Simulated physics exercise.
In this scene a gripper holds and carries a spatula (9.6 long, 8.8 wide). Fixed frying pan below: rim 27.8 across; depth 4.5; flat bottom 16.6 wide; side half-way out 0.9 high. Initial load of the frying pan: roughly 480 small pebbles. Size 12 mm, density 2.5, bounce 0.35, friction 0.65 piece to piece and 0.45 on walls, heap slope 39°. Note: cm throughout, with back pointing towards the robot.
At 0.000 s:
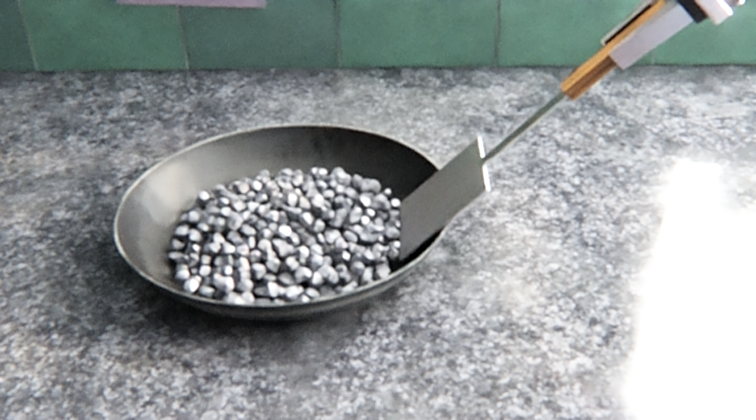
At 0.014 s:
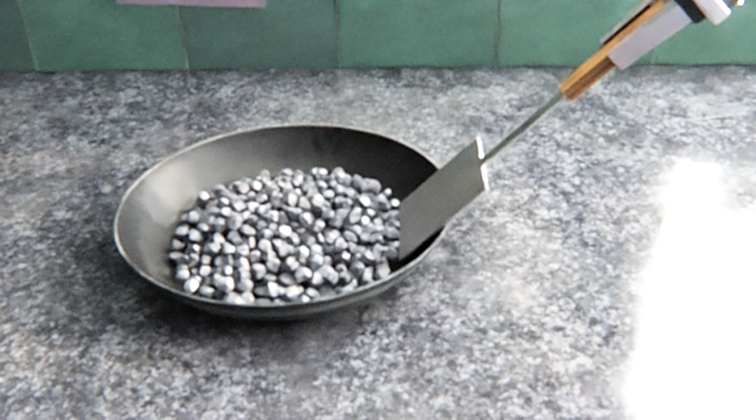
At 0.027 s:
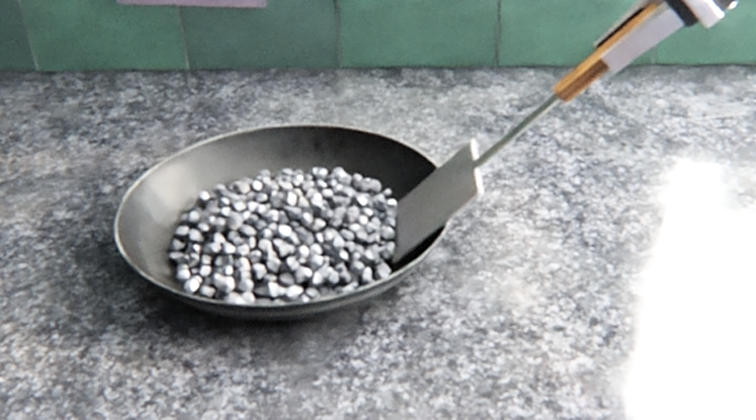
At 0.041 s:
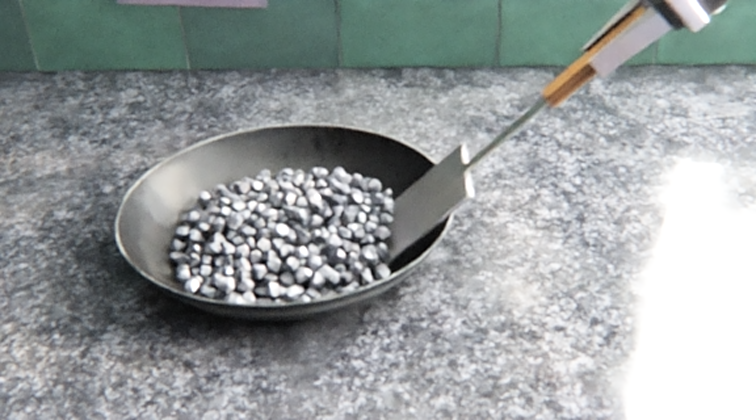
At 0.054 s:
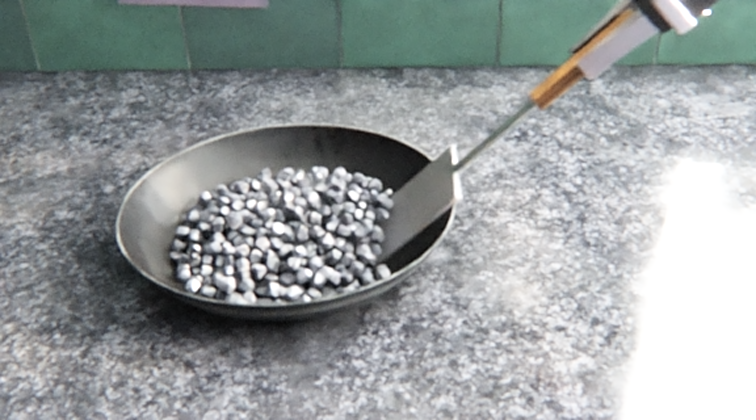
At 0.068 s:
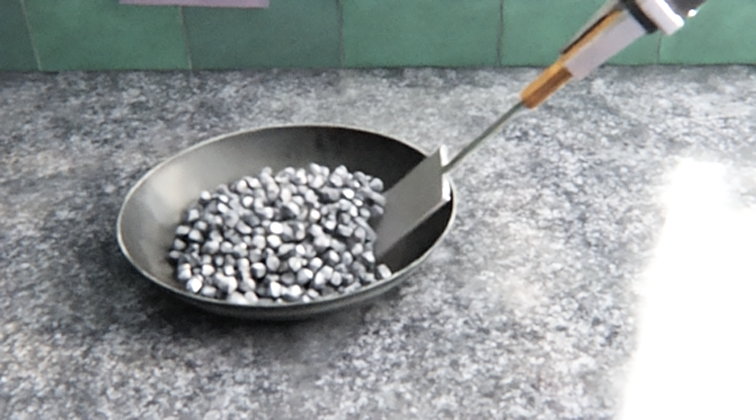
A gripper slides a spatula slightly left into the gray pebbles in a dark frying pan.
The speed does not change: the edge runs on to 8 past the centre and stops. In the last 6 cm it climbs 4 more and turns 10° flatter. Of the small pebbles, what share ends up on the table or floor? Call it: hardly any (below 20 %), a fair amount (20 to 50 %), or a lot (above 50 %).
Hardly any.
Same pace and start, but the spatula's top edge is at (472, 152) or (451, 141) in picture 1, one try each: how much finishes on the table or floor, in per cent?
Close to 10 and 15 percent respectively.
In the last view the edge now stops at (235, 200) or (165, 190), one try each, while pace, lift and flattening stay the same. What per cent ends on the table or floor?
About 0 and 30 per cent.
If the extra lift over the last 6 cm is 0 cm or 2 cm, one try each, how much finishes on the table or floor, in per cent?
First try around 5 percent, second try around 5 percent.
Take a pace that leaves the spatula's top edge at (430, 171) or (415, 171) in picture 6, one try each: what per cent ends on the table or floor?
Try one roughly 20 per cent; try two roughly 20 per cent.
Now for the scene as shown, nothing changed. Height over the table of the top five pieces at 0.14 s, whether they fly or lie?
About 4 cm.
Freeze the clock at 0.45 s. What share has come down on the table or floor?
That would be near 5 per cent, give or take.
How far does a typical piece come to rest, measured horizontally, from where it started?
Level distance of around 6 cm.
After 0.14 s, sloping 45°, highest piece 4 above the table; 477 in the frying pan.
After 0.22 s, sloping 42°, highest piece 6 above the table; 477 in the frying pan.
After 0.45 s, sloping 35°, highest piece 7 above the table; 442 in the frying pan, 29 on the table or floor, 6 on the blade or in flight.
After 1.50 s, sloping 35°, highest piece 6 above the table; 435 in the frying pan, 42 on the table or floor.
At rest, 435 in the frying pan, 42 on the table or floor. That is 9 % on the table or floor.
